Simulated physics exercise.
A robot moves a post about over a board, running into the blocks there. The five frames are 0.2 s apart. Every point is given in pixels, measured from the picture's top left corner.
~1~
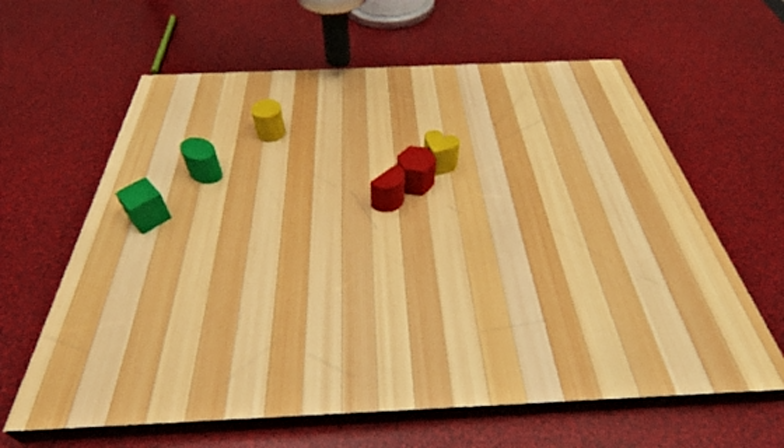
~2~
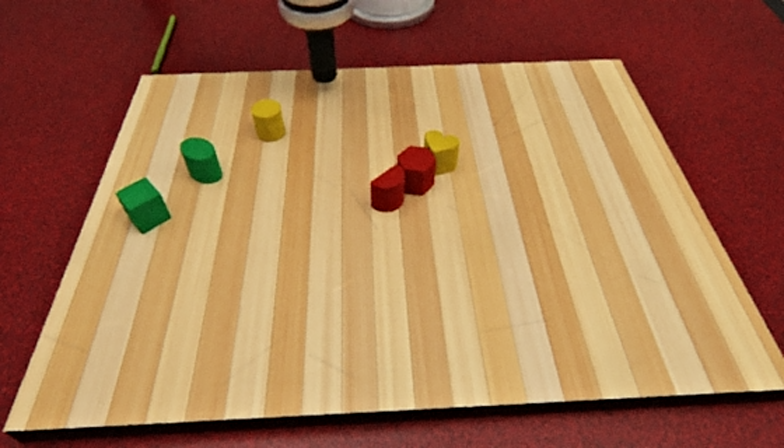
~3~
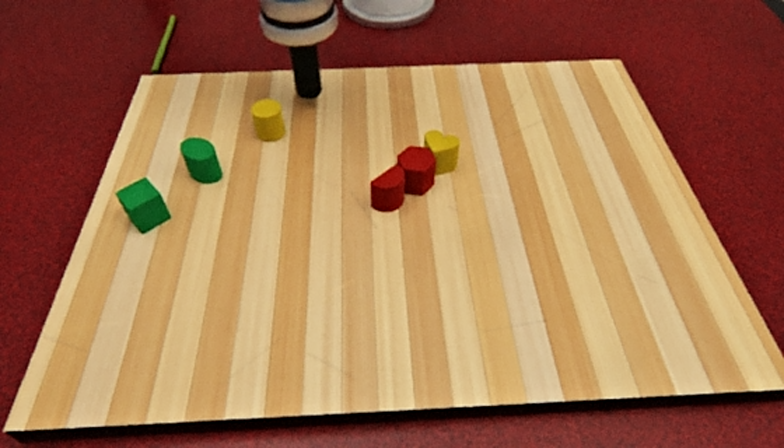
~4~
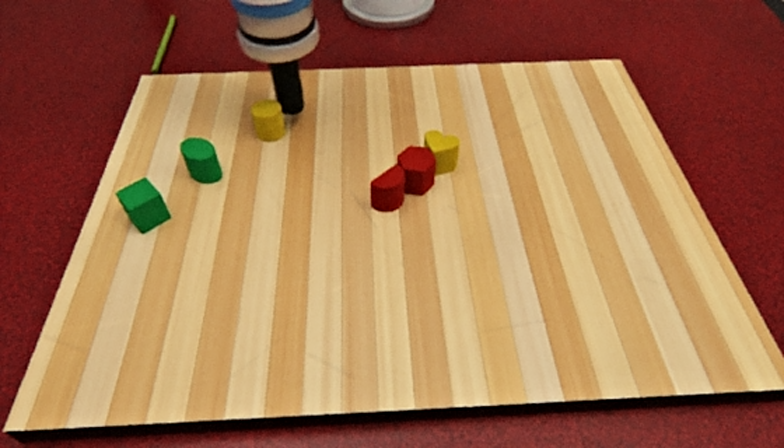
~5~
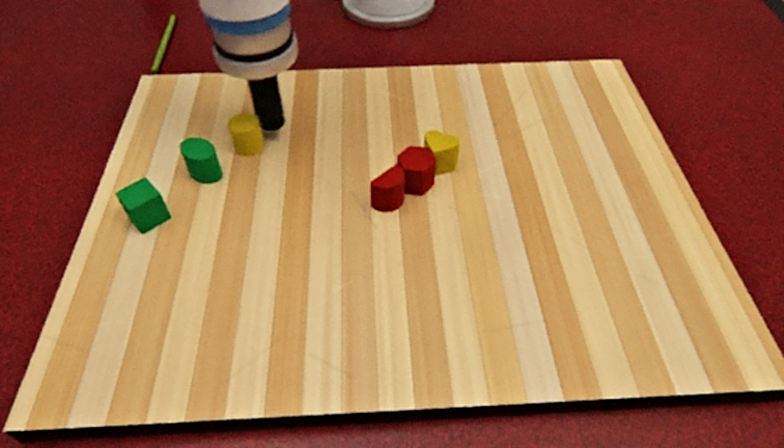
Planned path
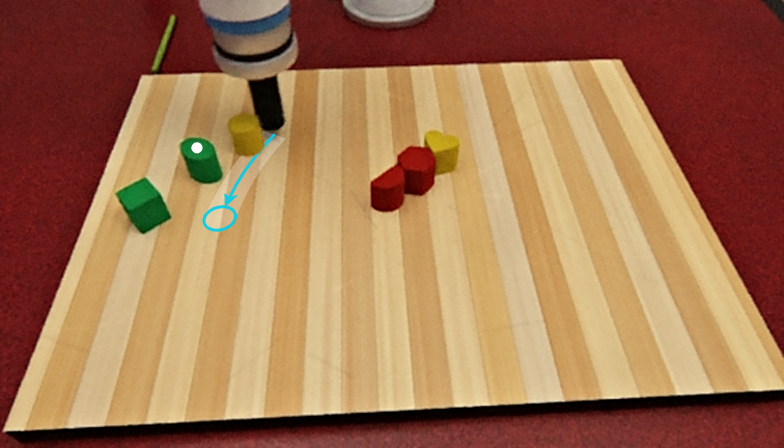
A robot's dark post moved down and left across the striped wooden board and pushed the yellow round block slightly toward the green ones, while the green, red and yellow heart-shaped blocks stayed still.
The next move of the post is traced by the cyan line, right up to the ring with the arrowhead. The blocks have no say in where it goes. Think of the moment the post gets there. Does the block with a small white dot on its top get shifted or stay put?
It moves.
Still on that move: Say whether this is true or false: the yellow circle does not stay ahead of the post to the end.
True - the claim holds.
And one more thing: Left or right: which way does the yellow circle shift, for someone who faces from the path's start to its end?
Seen from start to end, it moves right.
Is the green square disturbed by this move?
It gets no push and keeps its place.
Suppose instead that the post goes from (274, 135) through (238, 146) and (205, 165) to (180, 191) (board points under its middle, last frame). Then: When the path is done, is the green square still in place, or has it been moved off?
It gets moved.
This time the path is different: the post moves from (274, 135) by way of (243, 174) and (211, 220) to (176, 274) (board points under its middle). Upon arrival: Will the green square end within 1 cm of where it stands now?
Going by the path, yes.
Drawn move, from (274, 135) through (244, 173) to (220, 218); the dot is on the green elliptical block.
The first path, step by step. One third of the way, post at (250, 148); green elliptical block at (187, 151); yellow circle at (216, 138).
Two thirds of the way, post at (232, 176); green elliptical block at (178, 153), turned 20° anticlockwise; yellow circle at (210, 141).
At the end, post at (216, 207); green square still; green elliptical block at (178, 153), turned 20° anticlockwise; yellow circle at (210, 141).
